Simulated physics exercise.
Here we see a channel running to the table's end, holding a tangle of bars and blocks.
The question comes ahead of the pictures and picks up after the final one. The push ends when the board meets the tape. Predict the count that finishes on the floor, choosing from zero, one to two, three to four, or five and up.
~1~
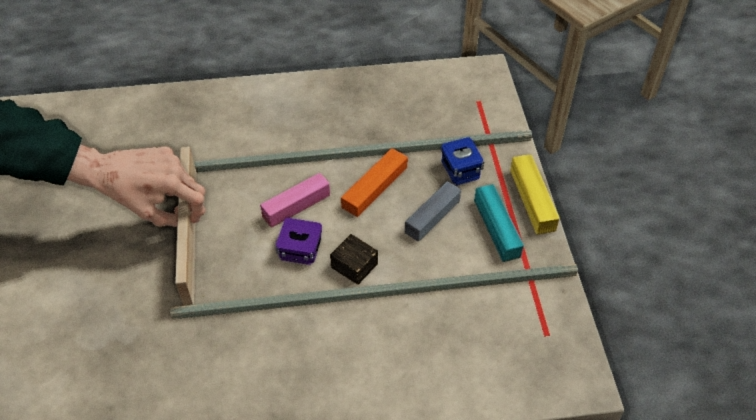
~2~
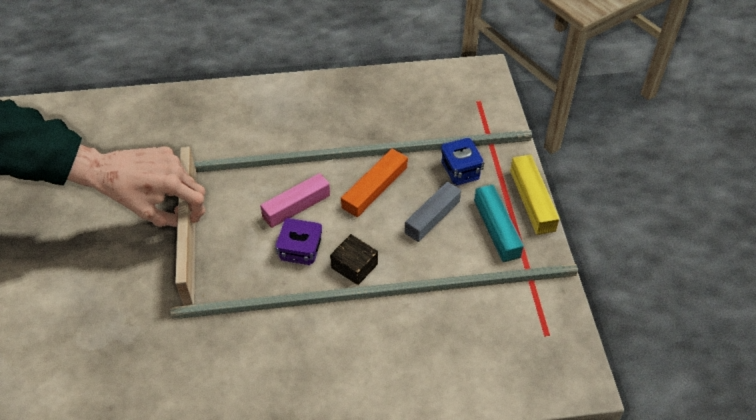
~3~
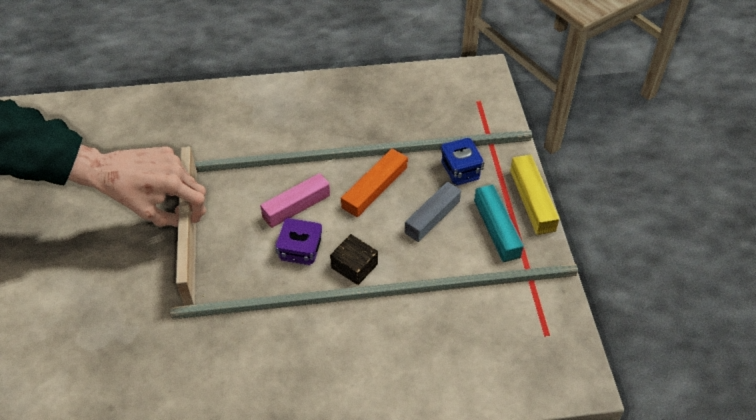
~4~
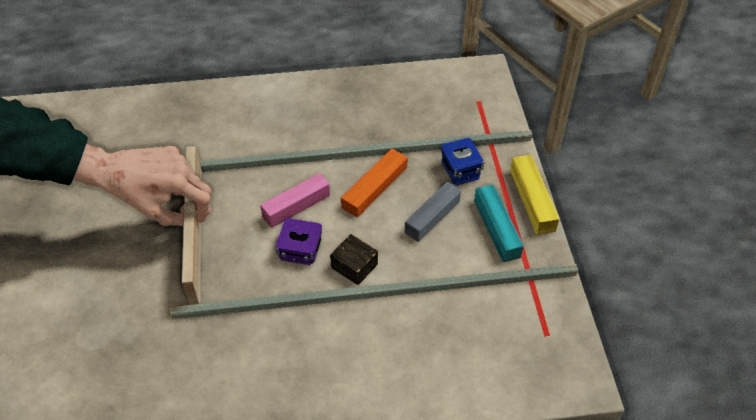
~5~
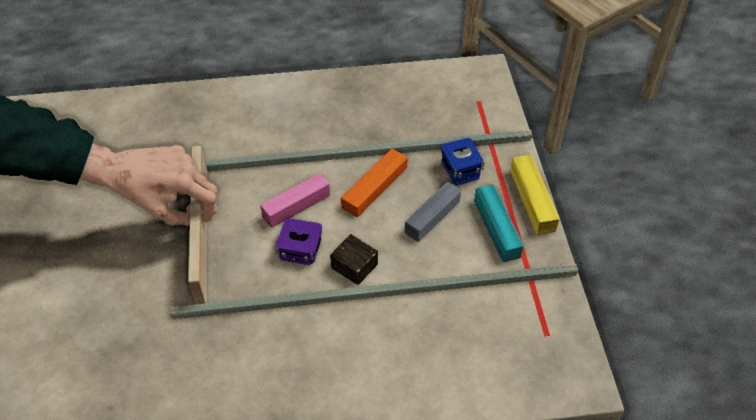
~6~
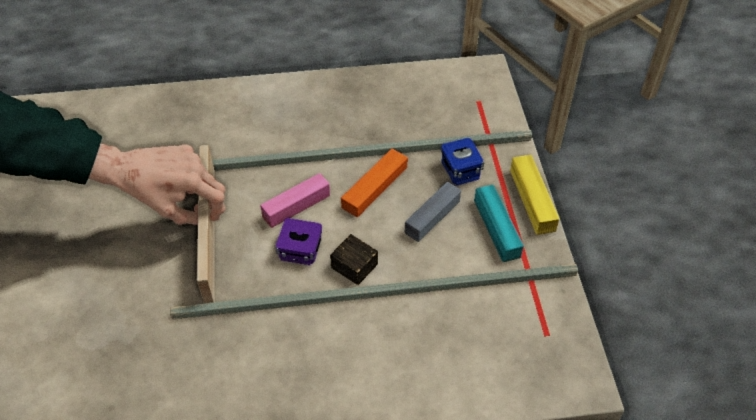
The count on the floor is three to four.
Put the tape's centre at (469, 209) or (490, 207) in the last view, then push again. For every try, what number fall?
0, then 1.
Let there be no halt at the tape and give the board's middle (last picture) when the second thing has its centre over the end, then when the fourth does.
At the first moment about (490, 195), at the next about (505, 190).
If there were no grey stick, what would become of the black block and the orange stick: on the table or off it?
The black block is still there, the orange stick is still there.
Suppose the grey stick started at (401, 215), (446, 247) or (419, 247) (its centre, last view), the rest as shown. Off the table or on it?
In turn it goes over; does not fall; stays on.
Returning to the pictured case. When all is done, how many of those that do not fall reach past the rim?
So the number is 0.
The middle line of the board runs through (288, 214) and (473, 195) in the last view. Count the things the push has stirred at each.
Answer - first 2, then 8.
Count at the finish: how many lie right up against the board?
3 touch it.
Early on, none off yet; yellow stick at rest near (534, 194); turquoise stick at rest near (498, 222); blue case at rest near (462, 162).
Finally, the number that fall off is three or four; lost, grey stick, blue case, turquoise stick and yellow stick.
